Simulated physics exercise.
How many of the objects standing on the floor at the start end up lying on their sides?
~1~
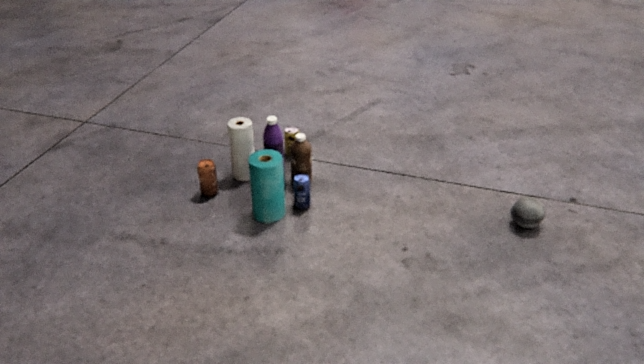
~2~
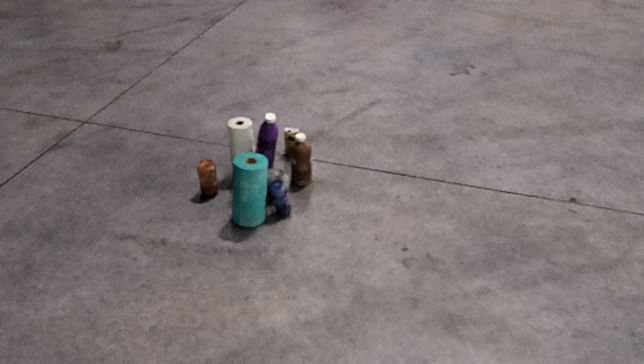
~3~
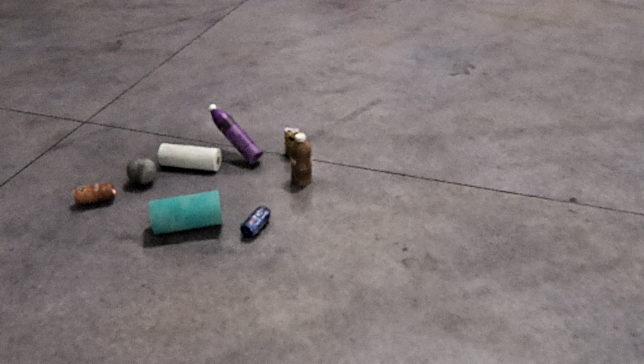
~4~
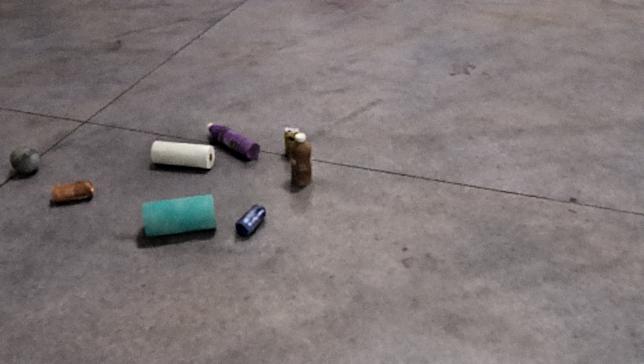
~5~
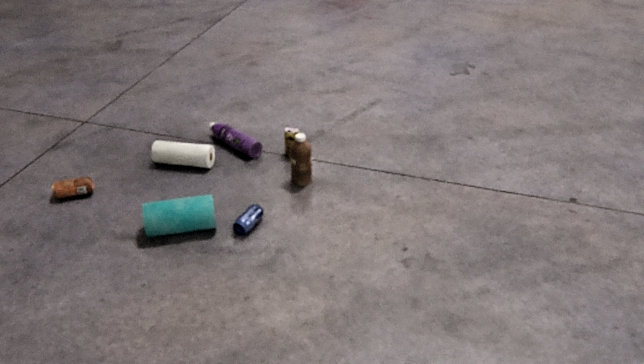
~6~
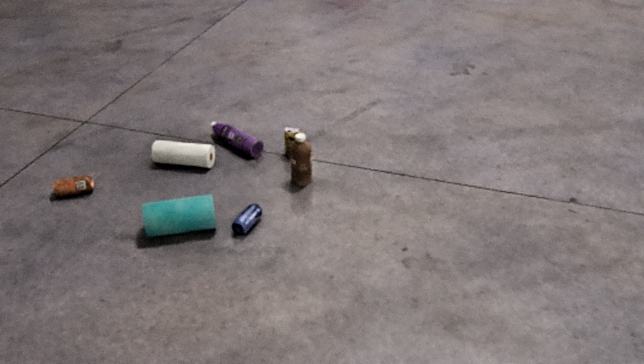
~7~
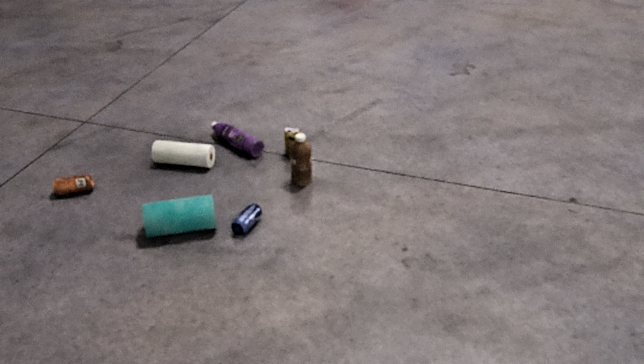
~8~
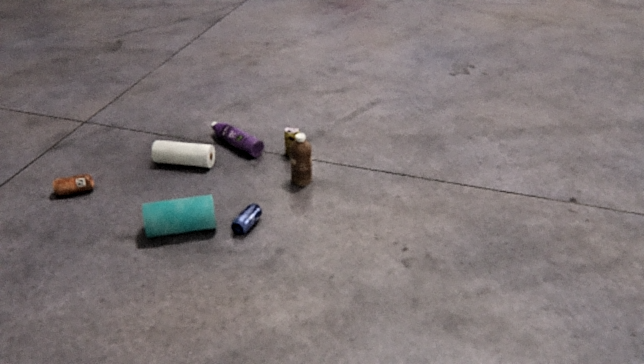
Five of them end up on their sides, which are the white roll, the turquoise roll, the purple bottle, the blue can and the orange can. The brown bottle and the yellow can stay standing.
